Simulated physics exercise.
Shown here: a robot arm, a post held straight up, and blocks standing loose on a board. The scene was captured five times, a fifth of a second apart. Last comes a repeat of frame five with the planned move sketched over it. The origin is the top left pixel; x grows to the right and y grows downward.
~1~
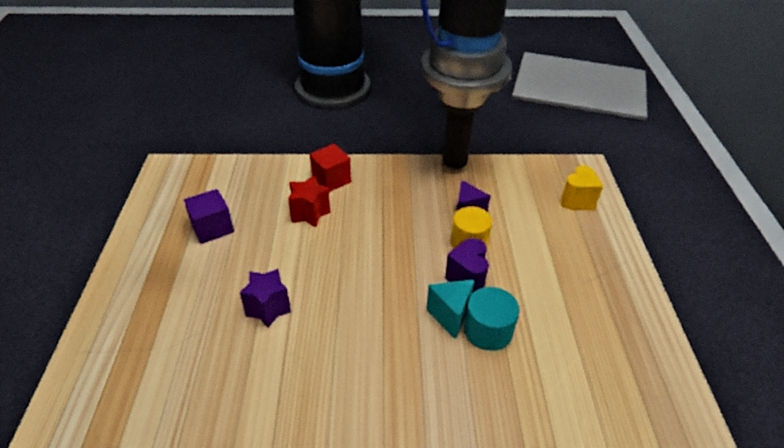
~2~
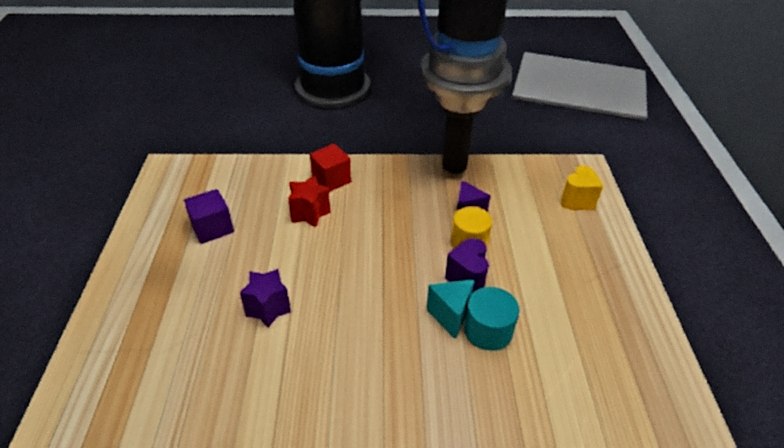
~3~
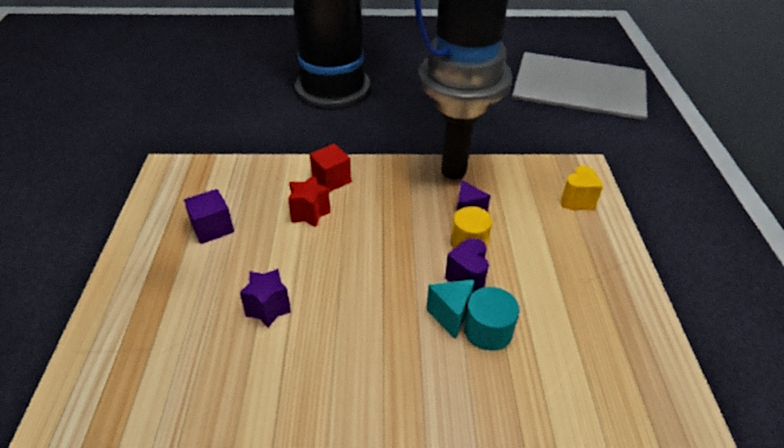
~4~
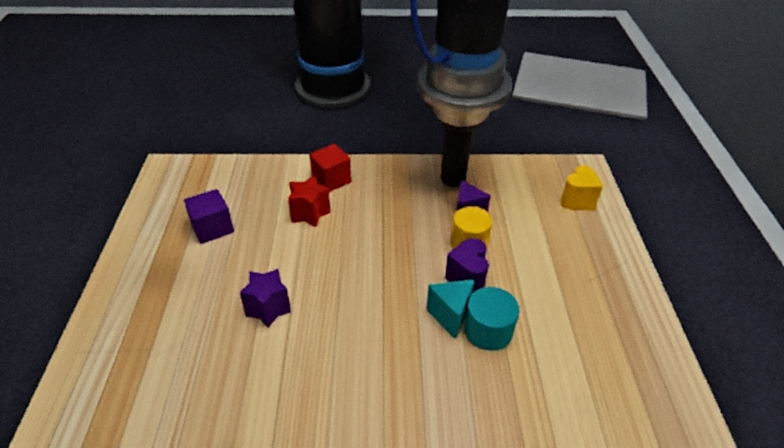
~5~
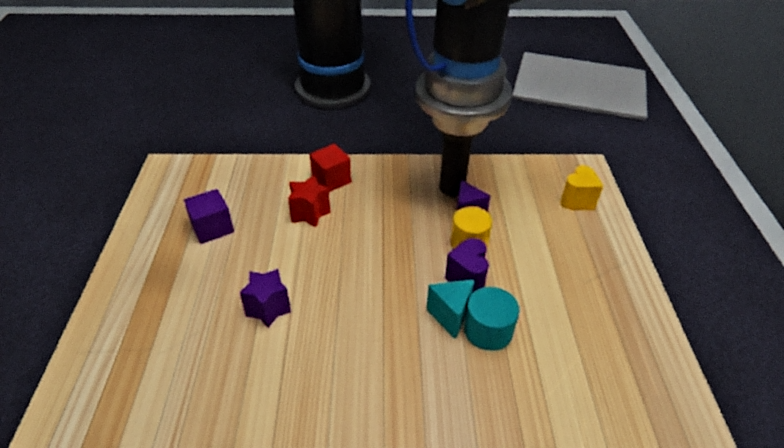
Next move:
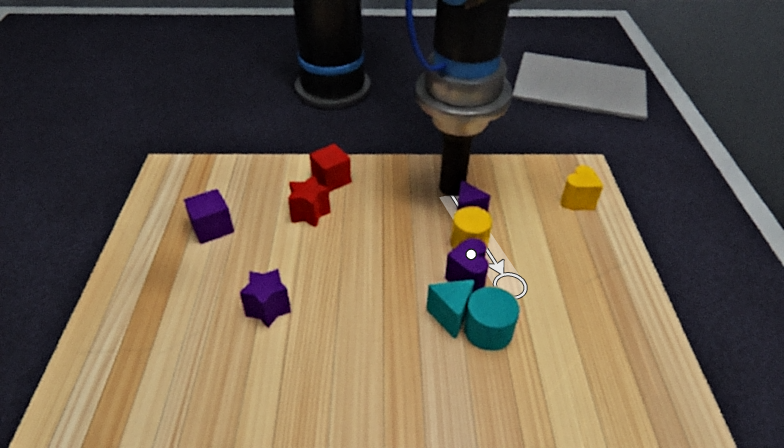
On a wooden board, a robot arm lowers its post slightly beside a purple triangle.
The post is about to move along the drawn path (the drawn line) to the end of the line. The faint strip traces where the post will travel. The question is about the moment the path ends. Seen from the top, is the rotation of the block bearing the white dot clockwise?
No
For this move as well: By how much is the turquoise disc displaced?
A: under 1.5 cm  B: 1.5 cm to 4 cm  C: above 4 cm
Option A.
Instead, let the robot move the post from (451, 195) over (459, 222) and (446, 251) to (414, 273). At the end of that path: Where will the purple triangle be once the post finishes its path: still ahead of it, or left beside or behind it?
Looking at the end of the path, the purple triangle has slipped free of the post.
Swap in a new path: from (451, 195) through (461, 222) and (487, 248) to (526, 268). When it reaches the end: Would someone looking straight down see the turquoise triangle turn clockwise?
Yes, I think so.
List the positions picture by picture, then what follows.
In the first frame, lower end of the post at (455, 161), tops of blocks, turquoise triangle at (454, 293), purple triangle at (471, 192), purple heart block at (471, 254), yellow disc at (473, 219), turquoise disc at (494, 306).
In the second frame, post at (455, 166), blocks as before.
In the third frame, post at (454, 172), blocks as before.
In the fourth frame, post at (453, 179), blocks as before.
In the fifth frame, post at (452, 188), turquoise triangle at (454, 293), purple triangle at (471, 192), purple heart block at (471, 254), yellow disc at (473, 219), turquoise disc at (494, 306).
The drawn path runs from (451, 195) directly to (510, 286); the dot is on the purple heart block.
The first path, step by step. One third of the way, post at (470, 216); purple triangle at (494, 210), turned 45° clockwise; purple heart block at (470, 258); yellow disc at (475, 226).
Two thirds of the way, post at (490, 246); turquoise triangle at (452, 298); purple triangle at (520, 228), turned 20° anticlockwise; purple heart block at (456, 272), turned 45° anticlockwise; yellow disc at (470, 246).
At the end, post at (512, 279); turquoise triangle at (451, 299); purple triangle at (523, 229), turned 30° anticlockwise; purple heart block at (451, 273), turned 55° anticlockwise; yellow disc at (471, 252); turquoise disc not moved.
